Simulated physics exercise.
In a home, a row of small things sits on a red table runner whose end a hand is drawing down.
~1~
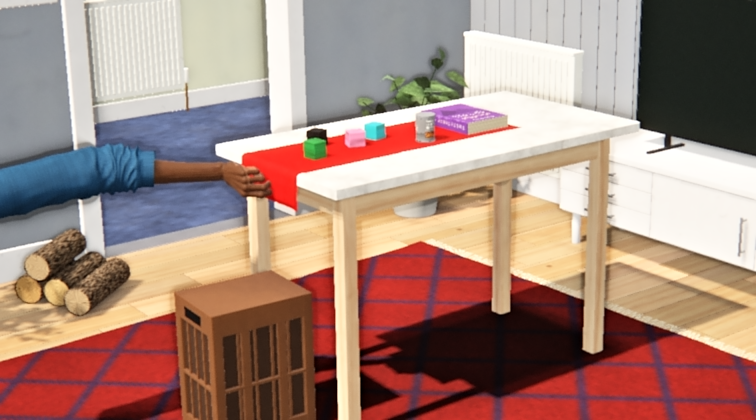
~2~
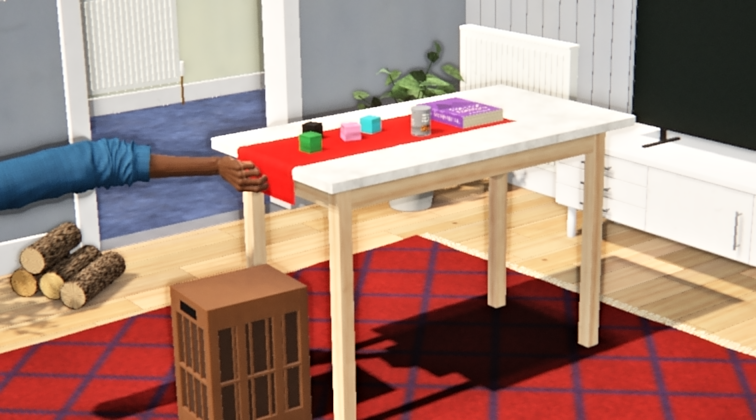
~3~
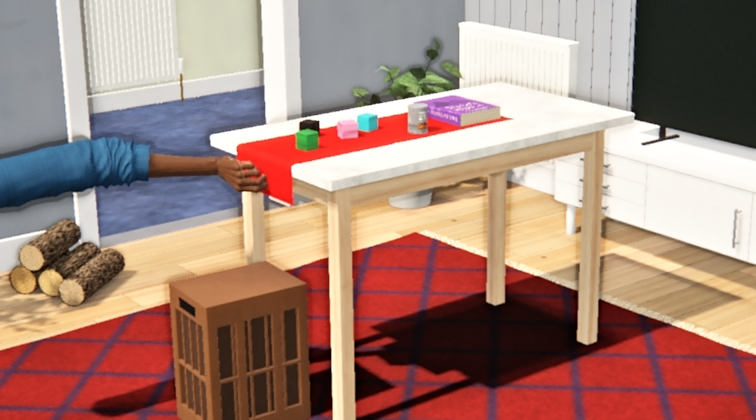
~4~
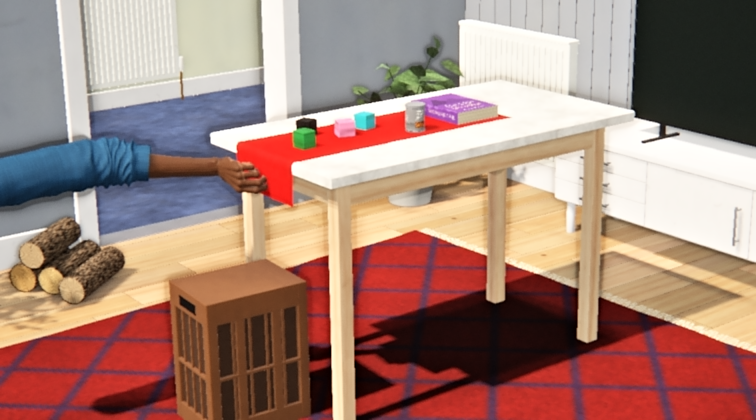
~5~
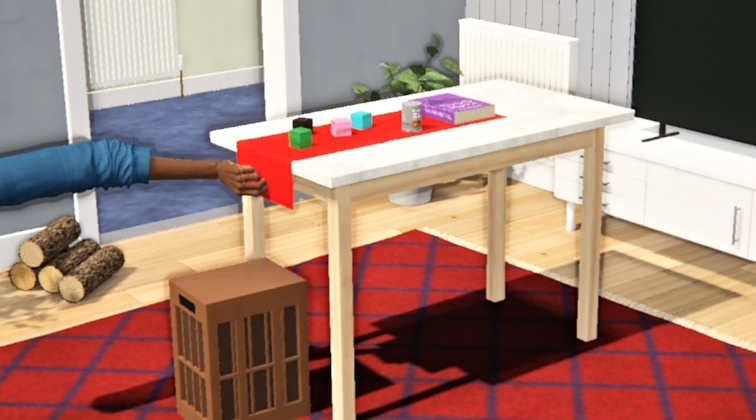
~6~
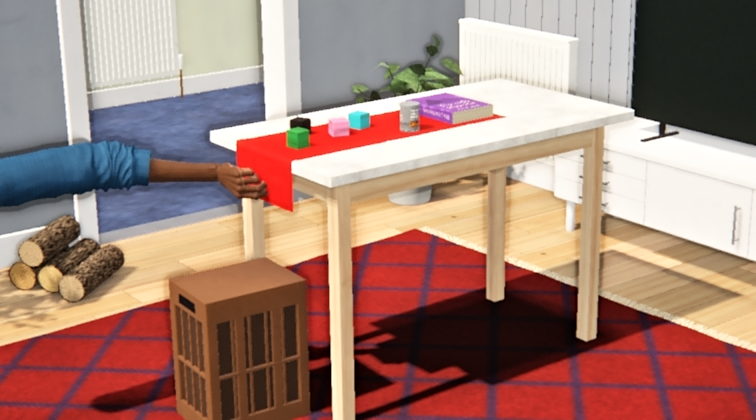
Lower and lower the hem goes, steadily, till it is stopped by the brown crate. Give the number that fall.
You will see two of them fall.
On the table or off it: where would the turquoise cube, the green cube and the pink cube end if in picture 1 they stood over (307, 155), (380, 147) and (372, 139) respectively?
Of the three, the turquoise cube ends off the top, the green cube stays aloft and the pink cube stays aloft.
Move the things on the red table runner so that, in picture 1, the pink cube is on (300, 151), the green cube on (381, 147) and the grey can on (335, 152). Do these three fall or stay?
Each in turn: The pink cube goes down, the green cube stays aloft, the grey can goes down.
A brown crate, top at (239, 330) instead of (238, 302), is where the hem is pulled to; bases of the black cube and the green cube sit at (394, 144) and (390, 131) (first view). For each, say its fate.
Final state: The black cube is still in place, the green cube is still in place.
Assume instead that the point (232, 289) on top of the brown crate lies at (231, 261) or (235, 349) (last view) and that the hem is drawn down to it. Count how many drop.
1 and 4.
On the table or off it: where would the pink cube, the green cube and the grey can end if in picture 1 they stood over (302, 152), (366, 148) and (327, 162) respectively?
In the end the pink cube gets dislodged, while the green cube rides it out and the grey can gets dislodged.
Soon after, hem near (265, 240); green cube gone.
After that, hem on the crate; green cube and black cube gone.
In the end, hem on the crate; green cube and black cube gone. It carries off two.
